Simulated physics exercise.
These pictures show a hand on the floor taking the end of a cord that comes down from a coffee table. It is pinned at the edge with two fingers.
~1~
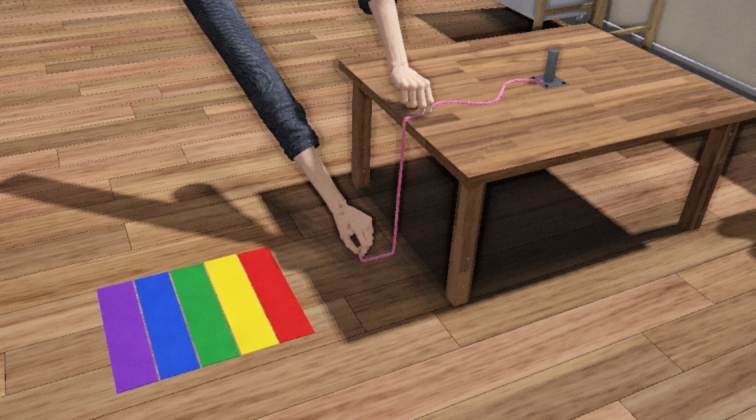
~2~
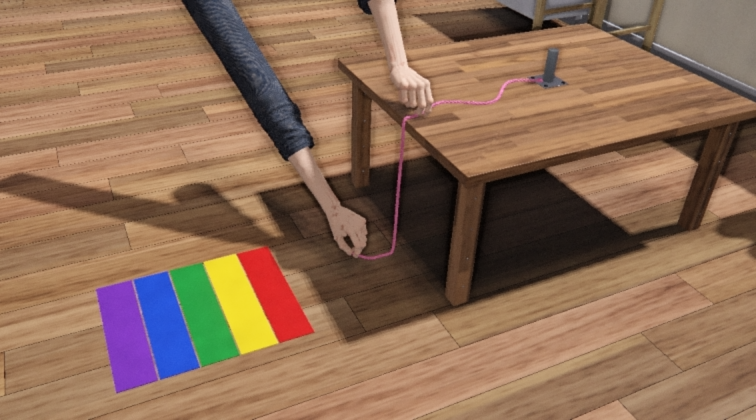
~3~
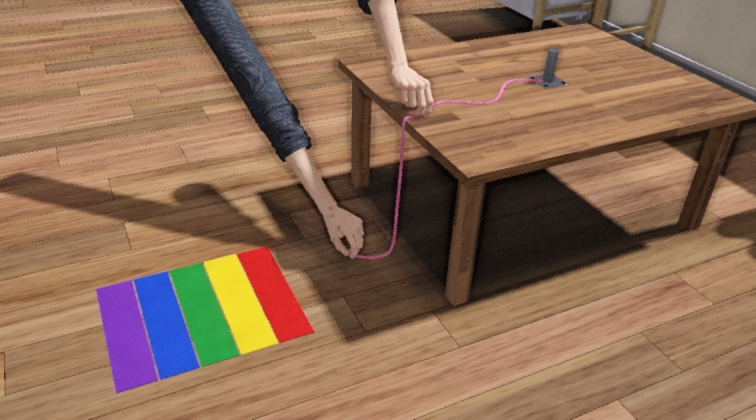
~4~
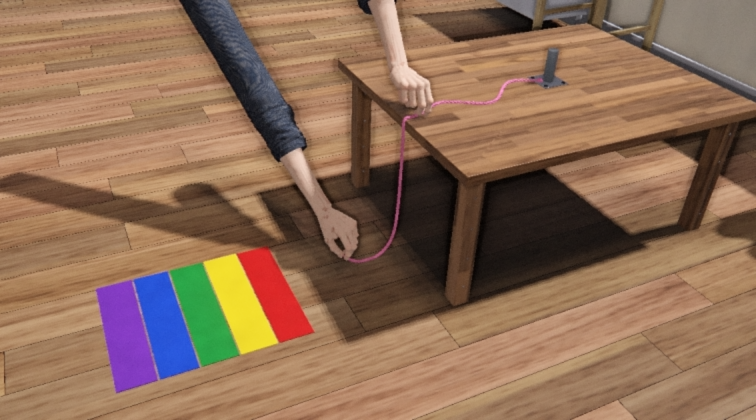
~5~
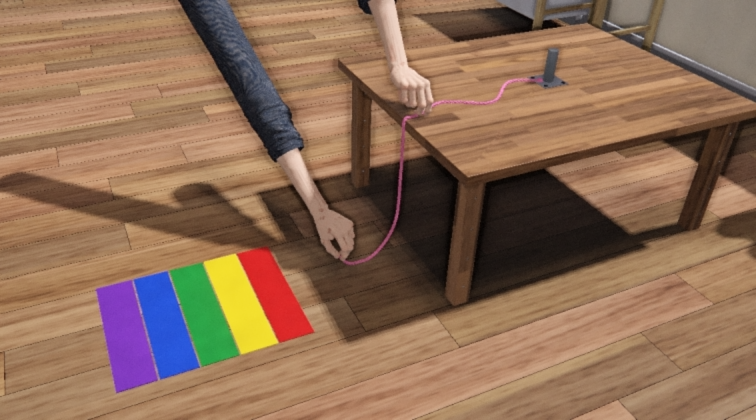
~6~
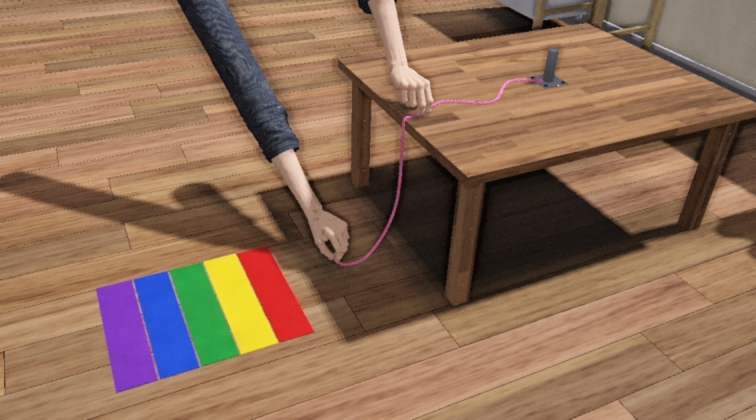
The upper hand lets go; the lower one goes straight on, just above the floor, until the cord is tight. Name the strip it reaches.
The yellow strip.
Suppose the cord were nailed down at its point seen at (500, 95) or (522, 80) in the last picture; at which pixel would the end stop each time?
(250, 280) and (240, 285).
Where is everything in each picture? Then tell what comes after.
End (359, 252); red (289, 320); yellow (252, 331); green (214, 342); blue (175, 354); purple (133, 366), in the first picture.
End (353, 254); cord through (514, 81) (495, 101) (434, 105) (403, 136) (398, 194) (394, 243), in the second picture.
End (350, 255), in the third picture.
End (344, 256); cord through (514, 81) (495, 101) (434, 105) (403, 136) (399, 194) (389, 244), in the fourth picture.
End (340, 257), in the fifth picture.
End (334, 258); cord through (514, 81) (495, 101) (434, 105) (403, 136) (398, 194) (377, 244), in the sixth picture.
Early on, end near (293, 269); short of the strips.
Midway, end near (257, 279); over red.
At the end of the slack, end near (234, 285); over yellow. The yellow one.
